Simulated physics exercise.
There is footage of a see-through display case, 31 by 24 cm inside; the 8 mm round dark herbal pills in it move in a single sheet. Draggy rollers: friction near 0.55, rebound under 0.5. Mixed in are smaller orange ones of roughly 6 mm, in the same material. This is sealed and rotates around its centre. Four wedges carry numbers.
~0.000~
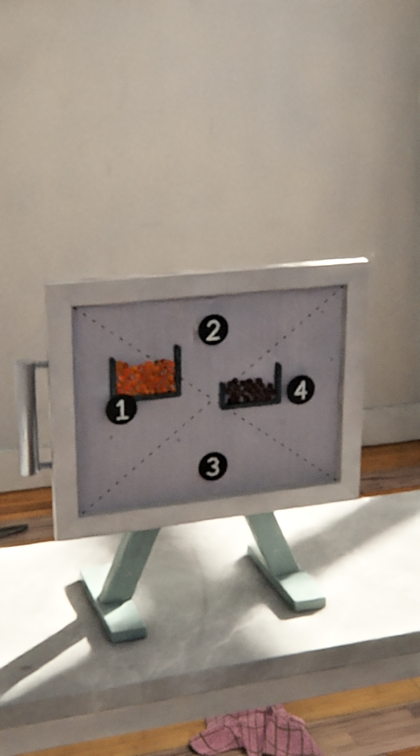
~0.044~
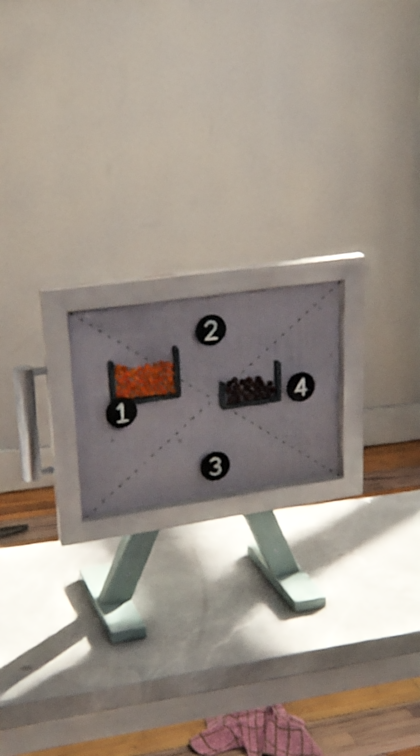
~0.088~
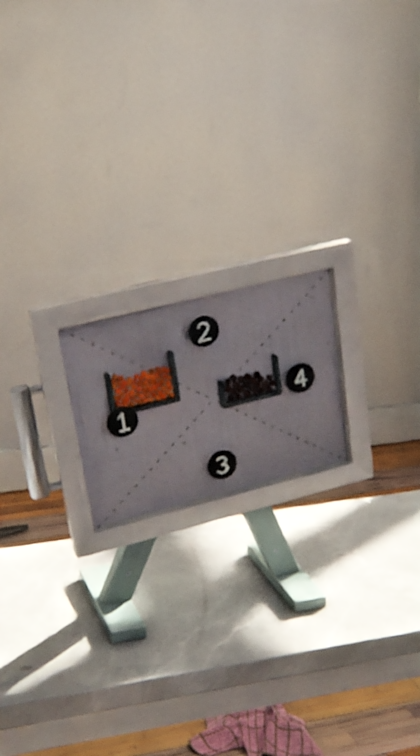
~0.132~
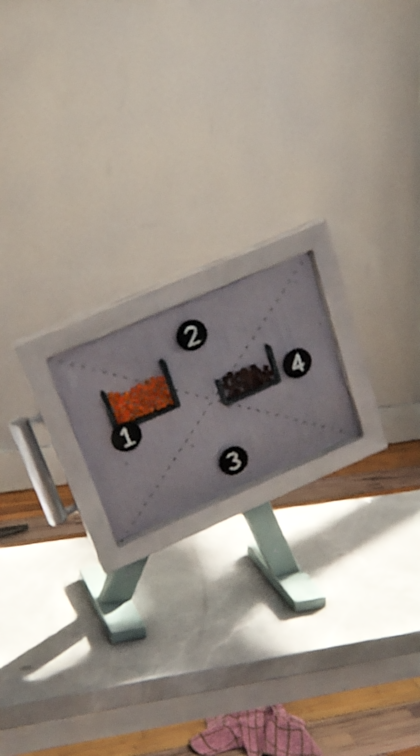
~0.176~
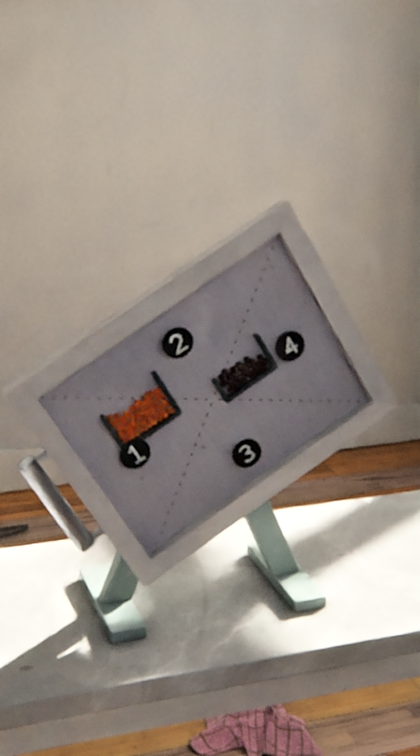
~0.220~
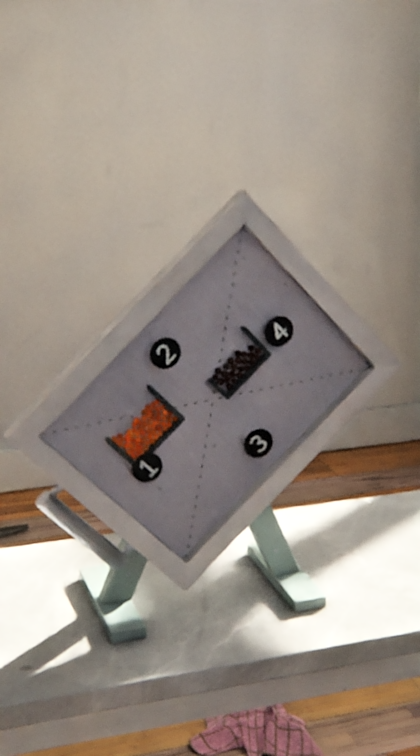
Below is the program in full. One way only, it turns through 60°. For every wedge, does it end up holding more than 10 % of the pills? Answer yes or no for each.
No. 1: Yes; 2: No; 3: No; 4: Yes.
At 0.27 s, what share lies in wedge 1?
It works out at about 70 percent.
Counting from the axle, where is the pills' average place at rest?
The middle sits around 4 cm left of it and 5 cm below it.
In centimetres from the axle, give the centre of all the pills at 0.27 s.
About 5 cm left and 2 cm below.
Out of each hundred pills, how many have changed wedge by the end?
About 10 in a hundred.
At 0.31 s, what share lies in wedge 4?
Reading: Around 25 per cent of the load.
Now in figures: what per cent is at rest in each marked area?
Final shares - wedge 1: 75 %, wedge 2: 0 %, wedge 3: 0 %, wedge 4: 25 %.
After 0.27 s, it stands 54° anticlockwise; the pills' middle is 5 cm left of and 2 cm below the centre; no. 1, 70 %, no. 2, 5 %, no. 4, 25 %.
After 0.31 s, it stands 58° anticlockwise; the pills' middle is 4 cm left of and 3 cm below the centre; no. 1, 70 %, no. 2, 5 %, no. 4, 25 %.
After 0.35 s, it stands 60° anticlockwise; the pills' middle is 4 cm left of and 3 cm below the centre; no. 1, 75 %, no. 2, 5 %, no. 4, 25 %.
Settled by 1.8 s, it stands 60° anticlockwise; no. 1, 75 %, no. 2, 0 %, no. 3, 0 %, no. 4, 25 %.
